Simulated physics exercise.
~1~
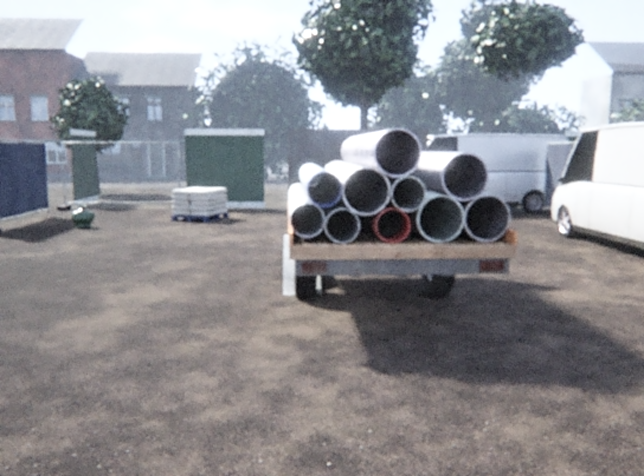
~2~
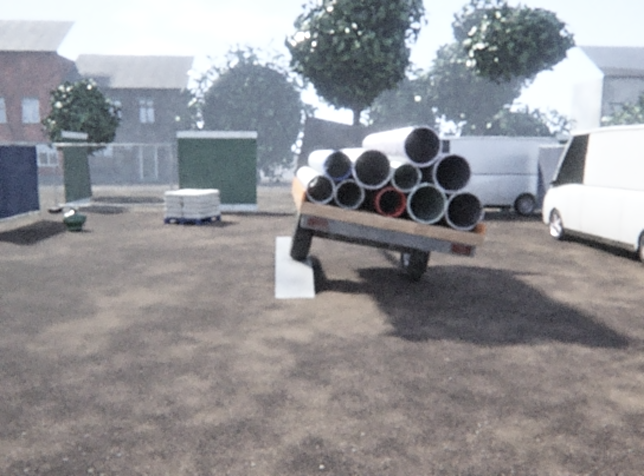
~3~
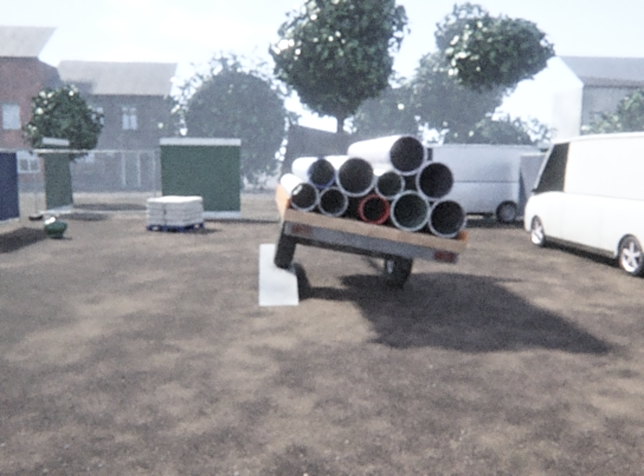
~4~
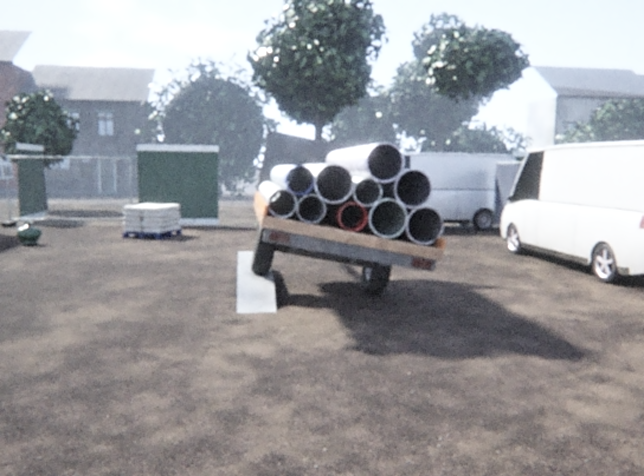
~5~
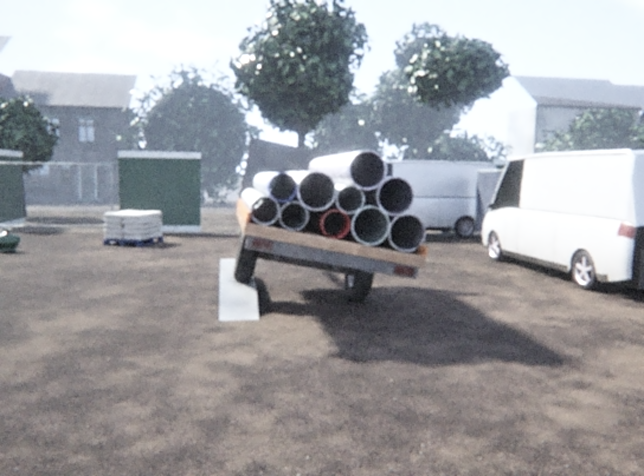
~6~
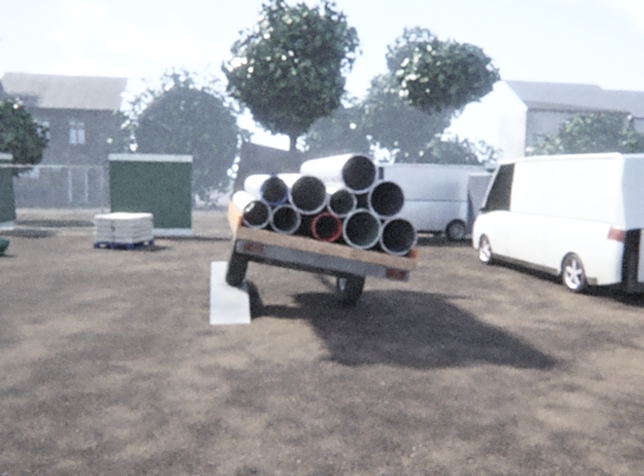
We see a flat trailer stacked with hollow pipes, one red and one blue, on bare ground near parked white vans. Its left wheel climbs onto a pale slab, tilting the deck down to the right, and it stays there with the whole load still aboard as the view pans right.
